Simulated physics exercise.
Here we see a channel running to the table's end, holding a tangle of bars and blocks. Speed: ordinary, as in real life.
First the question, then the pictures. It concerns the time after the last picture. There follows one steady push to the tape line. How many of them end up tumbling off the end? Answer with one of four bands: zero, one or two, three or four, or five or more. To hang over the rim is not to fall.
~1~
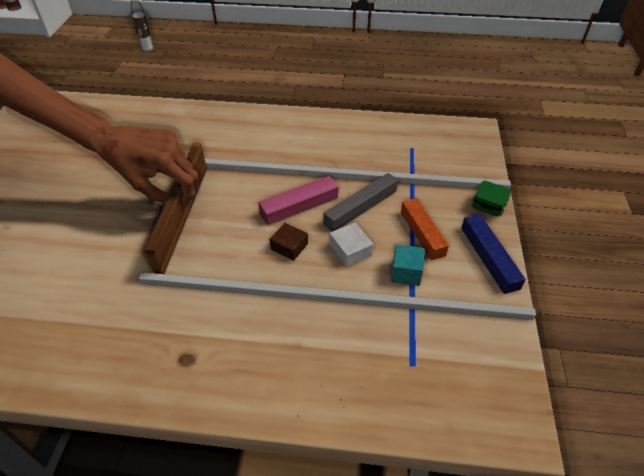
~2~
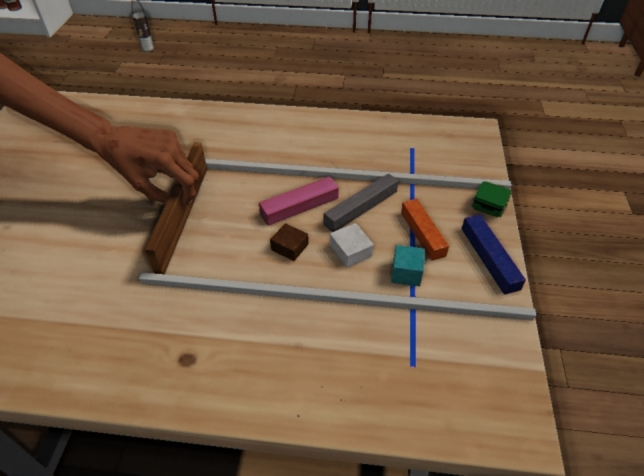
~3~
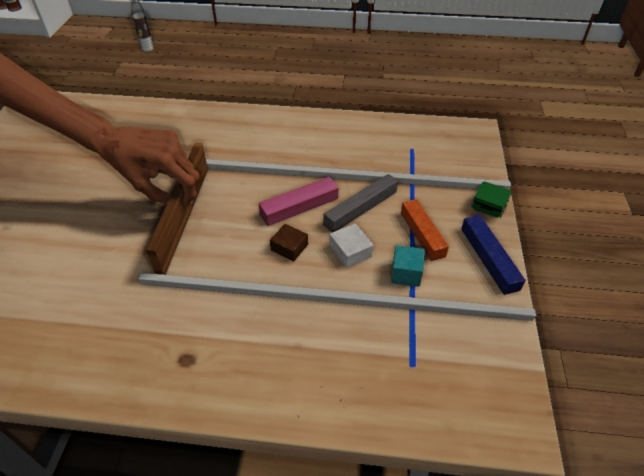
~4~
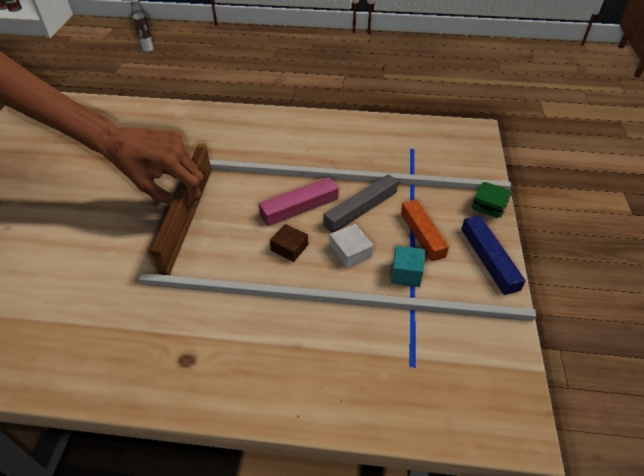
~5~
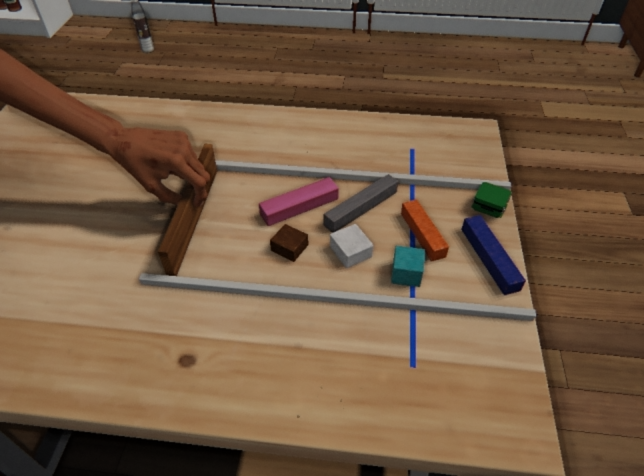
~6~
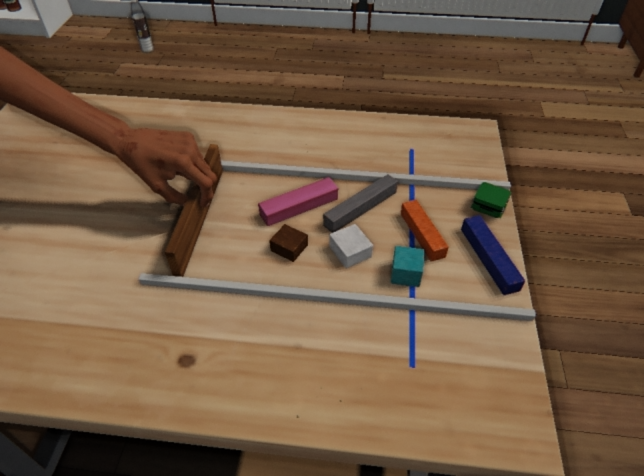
Zero.
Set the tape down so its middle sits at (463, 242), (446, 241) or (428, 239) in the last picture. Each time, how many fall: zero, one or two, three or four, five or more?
Counts for the three tries are one to two, one to two and zero.
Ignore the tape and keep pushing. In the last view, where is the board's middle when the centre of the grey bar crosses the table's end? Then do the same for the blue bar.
When the grey bar crosses, the middle is near (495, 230); when the blue bar crosses, near (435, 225).
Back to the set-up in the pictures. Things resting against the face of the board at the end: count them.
In total, 2.
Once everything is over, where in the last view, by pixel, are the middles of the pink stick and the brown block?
Pink stick at (423, 207), brown block at (427, 255).
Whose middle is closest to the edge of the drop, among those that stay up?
Foremost is the blue bar.
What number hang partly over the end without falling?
The tally is 1.
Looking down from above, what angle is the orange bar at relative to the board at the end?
The angle is some 20°.
Early on, none off yet; green case at rest near (491, 201); blue bar at rest near (491, 253); orange bar at rest near (423, 229).
A while later, none off yet; green case at rest near (491, 201); blue bar at rest near (491, 253); orange bar travelled a little near (440, 230).
Finally, the number that fall off is zero.
